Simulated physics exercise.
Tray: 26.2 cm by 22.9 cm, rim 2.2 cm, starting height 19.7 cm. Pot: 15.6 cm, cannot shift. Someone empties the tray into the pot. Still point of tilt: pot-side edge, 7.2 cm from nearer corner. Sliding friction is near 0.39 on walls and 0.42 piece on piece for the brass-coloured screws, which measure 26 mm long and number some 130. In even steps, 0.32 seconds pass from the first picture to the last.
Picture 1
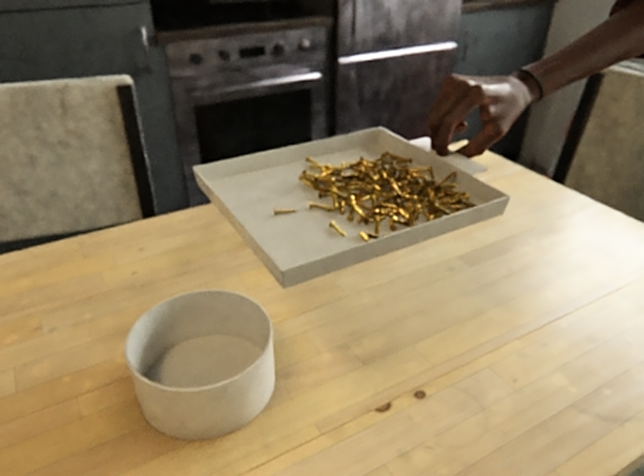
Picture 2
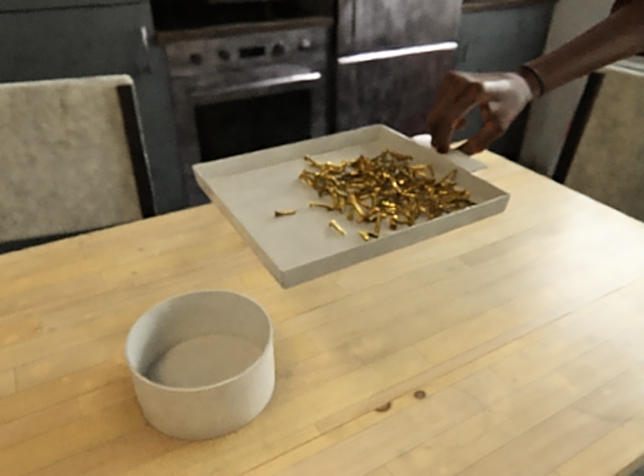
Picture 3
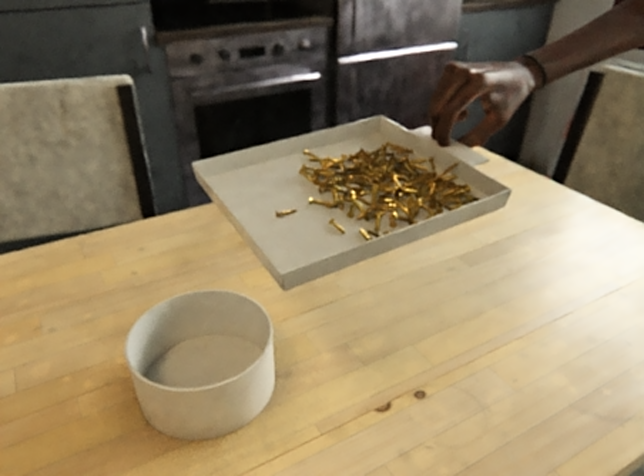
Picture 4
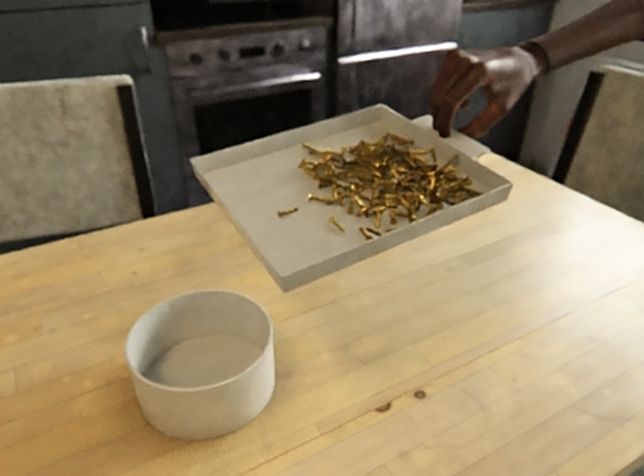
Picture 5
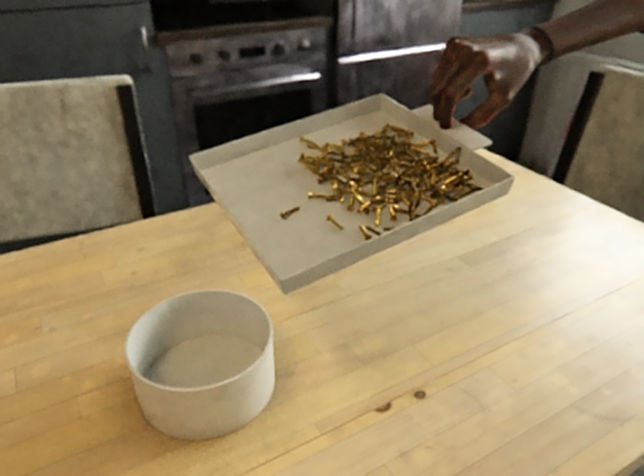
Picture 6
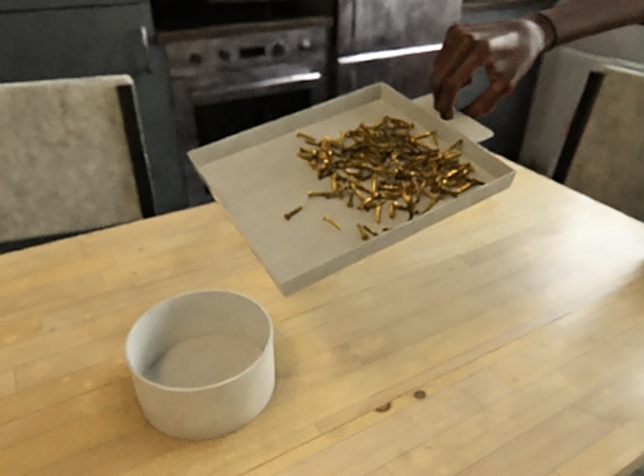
A tray of small brass-coloured pieces slowly tilts as a hand moves at its far edge.
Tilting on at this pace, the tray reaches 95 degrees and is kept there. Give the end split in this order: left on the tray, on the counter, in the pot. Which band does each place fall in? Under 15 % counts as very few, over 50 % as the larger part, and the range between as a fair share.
Tray: Very few. Counter: The larger part. Pot: Very few.
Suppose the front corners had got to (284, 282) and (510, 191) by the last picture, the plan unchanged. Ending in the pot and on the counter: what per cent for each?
Pot 0 % / counter 100 %.
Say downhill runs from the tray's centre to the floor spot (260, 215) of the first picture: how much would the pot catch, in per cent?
Around 75 percent of them.
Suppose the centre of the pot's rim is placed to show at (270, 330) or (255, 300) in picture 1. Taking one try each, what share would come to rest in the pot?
First try about 25 per cent, second try about 0 per cent.
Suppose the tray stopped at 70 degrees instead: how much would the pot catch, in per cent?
Estimated share: About 0 %.
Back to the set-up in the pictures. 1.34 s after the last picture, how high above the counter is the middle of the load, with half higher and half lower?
Roughly 18 centimetres, give or take.
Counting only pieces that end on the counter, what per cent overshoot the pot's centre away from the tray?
Share: Around 30 %.
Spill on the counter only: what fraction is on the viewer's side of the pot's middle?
About 100 percent of the spill.
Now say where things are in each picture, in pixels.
In the first frame, tray tilt 0 degrees, front corners at (283, 267) and (507, 196); middle of the pieces at (389, 190); pot at (200, 334).
In the second frame, tray tilt 1 degrees, front corners at (283, 268) and (507, 194); middle of the pieces at (389, 188).
In the third frame, tray tilt 3 degrees, front corners at (283, 271) and (509, 189), lowest corner left front; middle of the pieces at (390, 183).
In the fourth frame, tray tilt 6 degrees, front corners at (282, 274) and (510, 182), lowest corner left front; middle of the pieces at (390, 177).
In the fifth frame, tray tilt 9 degrees, front corners at (282, 277) and (512, 176), lowest corner left front; middle of the pieces at (390, 171).
In the sixth frame, tray tilt 12 degrees, front corners at (282, 280) and (513, 170), lowest corner left front; middle of the pieces at (391, 165); pot at (200, 334).
Then, 0.80 s after the last picture, tilt 51 degrees; the tray holds 100 %, the pot 0 %.
Then, 1.34 s after the last picture, tilt 77 degrees; the tray holds 70 %, the pot 0 %.
Then, 1.93 s after the last picture, tilt 95 degrees; the tray holds 5 %, the pot 0 %.
In the end, tray 0 %, counter 100 %, pot 0 %.
